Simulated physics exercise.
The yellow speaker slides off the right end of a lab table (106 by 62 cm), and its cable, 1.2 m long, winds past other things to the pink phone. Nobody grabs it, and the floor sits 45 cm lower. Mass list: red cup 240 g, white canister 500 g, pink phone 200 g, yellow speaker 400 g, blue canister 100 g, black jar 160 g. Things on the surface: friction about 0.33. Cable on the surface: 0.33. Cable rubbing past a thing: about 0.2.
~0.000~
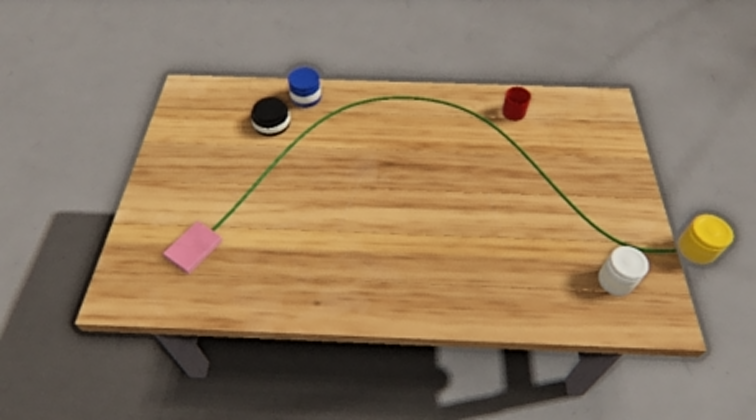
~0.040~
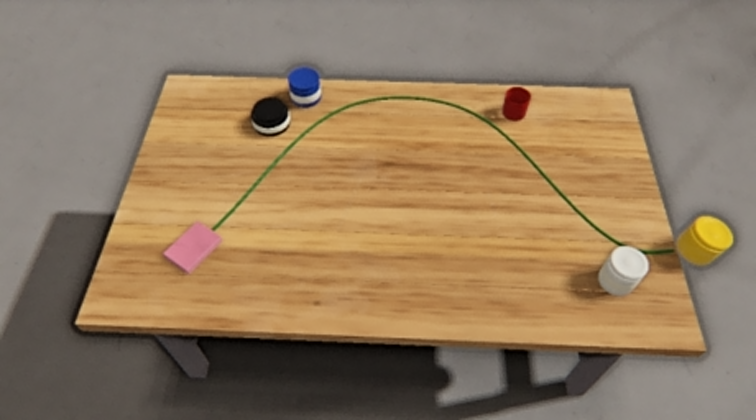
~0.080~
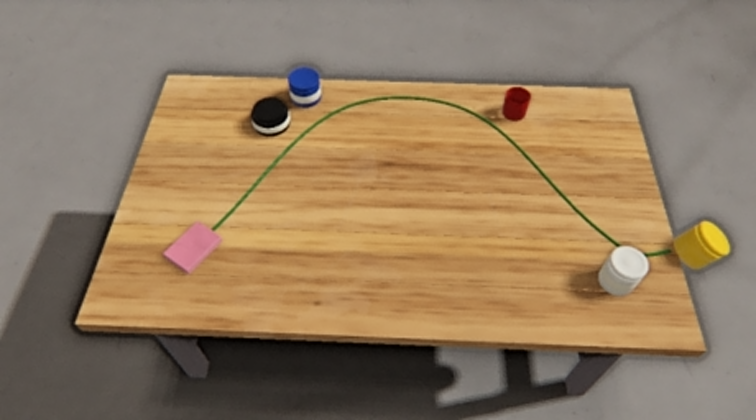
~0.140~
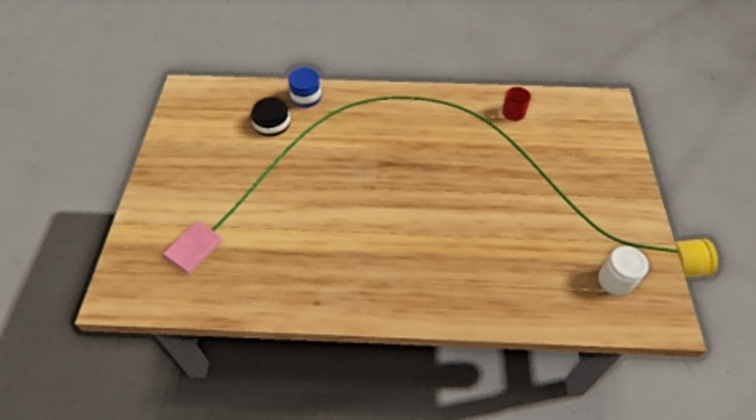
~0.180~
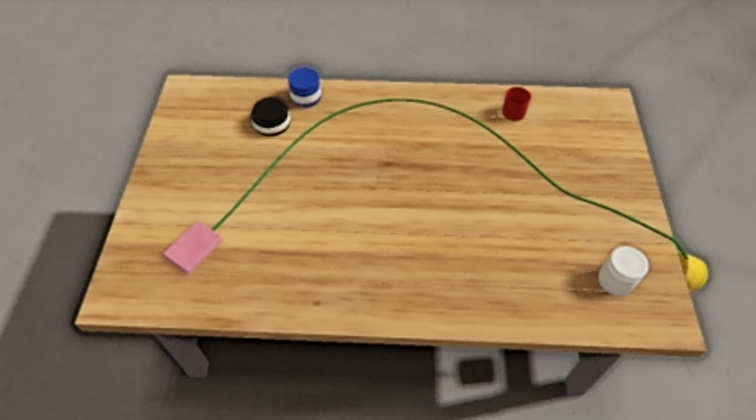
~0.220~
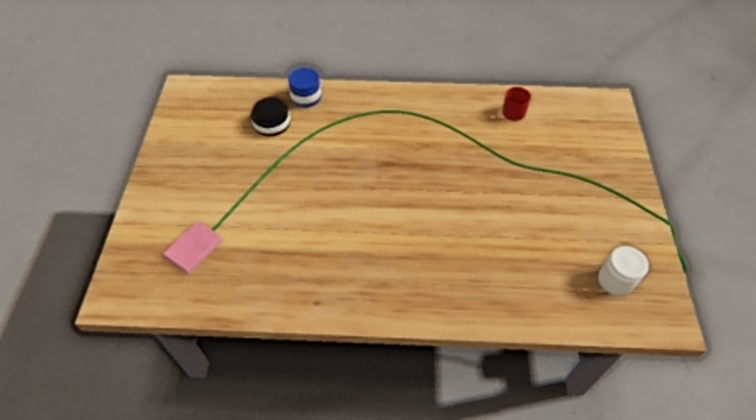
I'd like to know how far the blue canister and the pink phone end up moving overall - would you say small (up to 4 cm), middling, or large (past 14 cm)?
I would say the blue canister moves a small distance, the pink phone moves a middling distance.
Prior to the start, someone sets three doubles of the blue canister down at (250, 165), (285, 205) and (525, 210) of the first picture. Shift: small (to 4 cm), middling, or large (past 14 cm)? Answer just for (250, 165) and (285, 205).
Result, in order: Minor / major.
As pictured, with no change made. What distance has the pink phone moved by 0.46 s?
Pink phone: 6 cm.
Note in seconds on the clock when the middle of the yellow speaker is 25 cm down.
Near 0.28 seconds.
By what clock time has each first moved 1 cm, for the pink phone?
Pink phone: Roughly 0.38 s.
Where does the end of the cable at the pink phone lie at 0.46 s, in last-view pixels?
Somewhere about (244, 265) in the final view.
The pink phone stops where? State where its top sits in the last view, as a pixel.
In the last view, the top sits at about (244, 254).
After 0.5 s, the cable's tail end at (244, 265); pink phone 6 cm off its start, yellow speaker over the edge.
After 0.7 s, the cable's tail end at (256, 277); pink phone 10 cm off its start, yellow speaker over the edge.
After 1.0 s, the cable's tail end at (256, 277); pink phone 10 cm off its start at (244, 254), yellow speaker over the edge.
After 1.2 s, the cable's tail end at (256, 277); pink phone 10 cm off its start, yellow speaker over the edge.
After 2.4 s, the cable's tail end at (256, 277); pink phone 10 cm off its start at (244, 254), blue canister 0 cm off its start at (304, 78), yellow speaker over the edge.
